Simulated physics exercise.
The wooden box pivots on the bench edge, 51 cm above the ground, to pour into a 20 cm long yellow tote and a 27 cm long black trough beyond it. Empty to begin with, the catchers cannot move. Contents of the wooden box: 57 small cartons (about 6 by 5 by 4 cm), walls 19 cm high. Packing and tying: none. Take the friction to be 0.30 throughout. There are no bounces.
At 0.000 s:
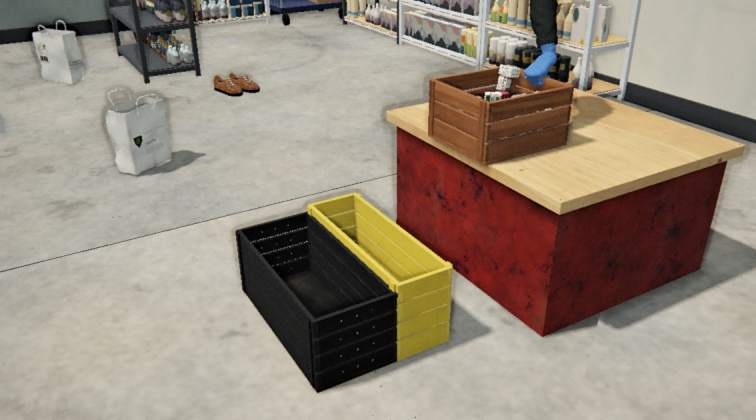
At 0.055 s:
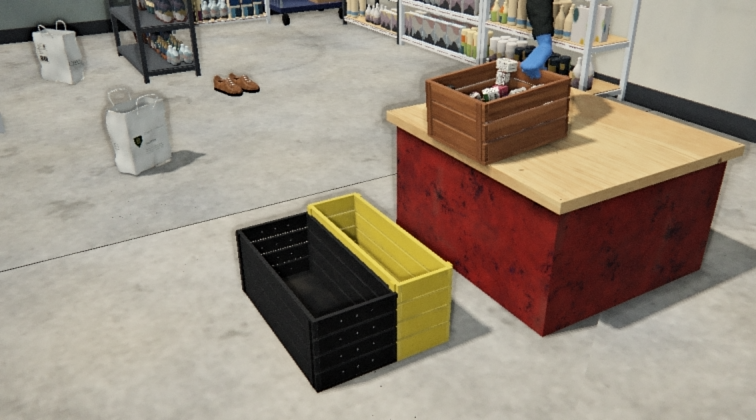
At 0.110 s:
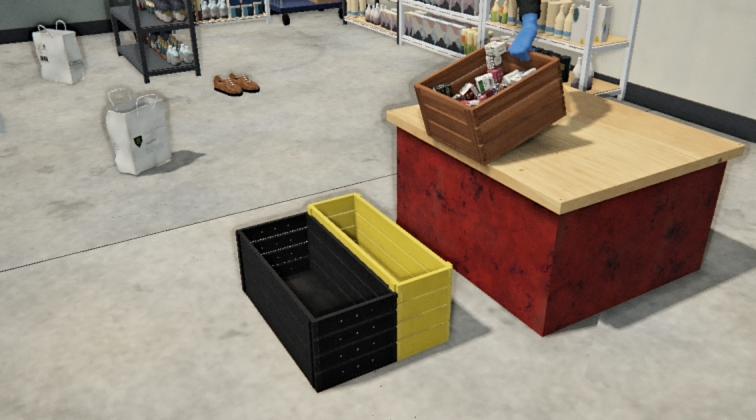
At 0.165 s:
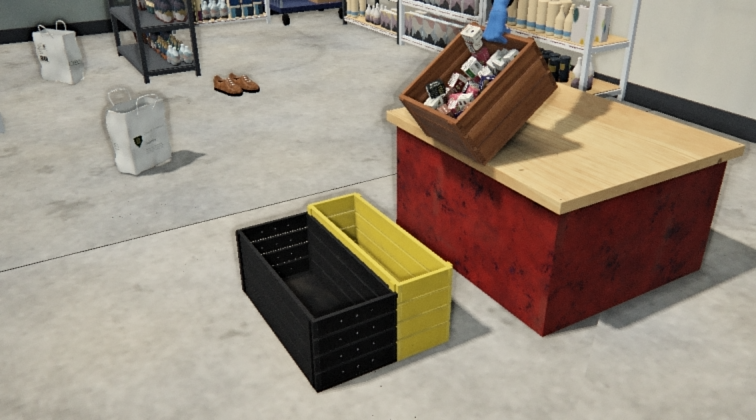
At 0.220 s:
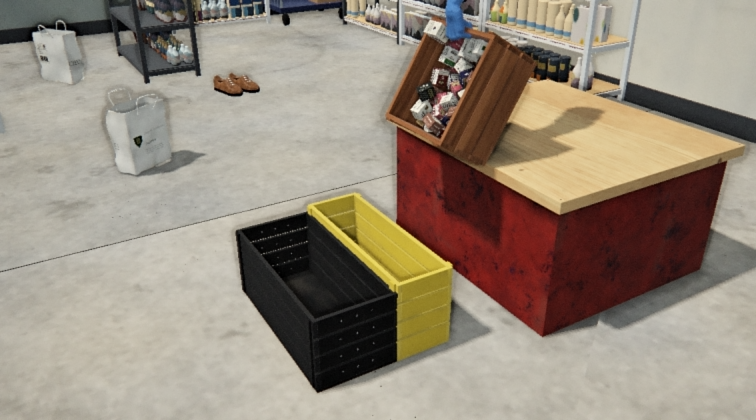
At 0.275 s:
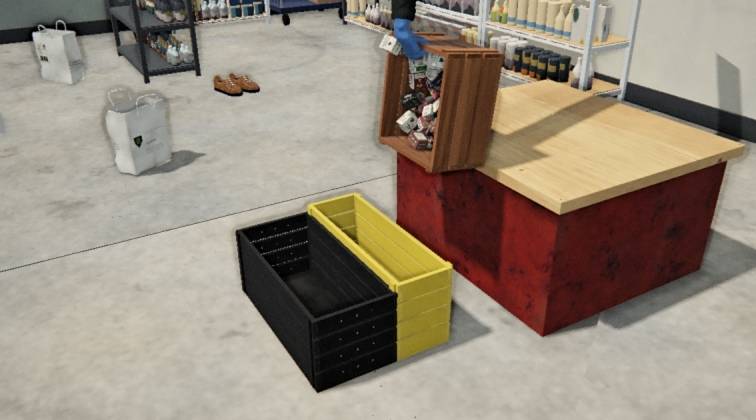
A blue-gloved hand tilted a wooden box of small cartons leftward on the bench until it stood nearly on its side at the edge, while the yellow and black containers on the floor stayed empty.
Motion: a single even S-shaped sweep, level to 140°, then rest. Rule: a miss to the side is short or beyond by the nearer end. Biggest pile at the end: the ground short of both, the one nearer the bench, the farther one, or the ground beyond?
Biggest pile: Second.
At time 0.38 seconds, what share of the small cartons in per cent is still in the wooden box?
I'd say close to 95 per cent of it is still inside.
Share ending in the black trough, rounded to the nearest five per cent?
Roughly 55 percent.
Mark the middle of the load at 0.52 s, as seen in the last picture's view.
Near pixel (347, 233).
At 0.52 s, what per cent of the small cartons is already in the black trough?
Around 15 per cent at that point.
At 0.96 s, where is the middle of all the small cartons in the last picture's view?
I'd put the middle close to (321, 306) in the last view.
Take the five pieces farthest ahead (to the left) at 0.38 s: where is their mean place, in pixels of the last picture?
Near (344, 123).
After 0.38 s, tilt 122°; 53 still in the wooden box and 4 in the air.
After 0.52 s, tilt 140°; 3 still in the wooden box, 11 in the yellow tote, 8 in the black trough and 35 in the air.
After 0.71 s, tilt 140°; 21 in the yellow tote, 30 in the black trough, 3 on the ground short of the yellow tote, 1 on the ground beyond the black trough and 2 in the air.
Outcome (at 0.96 s), 21 in the yellow tote, 31 in the black trough, 3 on the ground short of the yellow tote and 2 on the ground beyond the black trough.
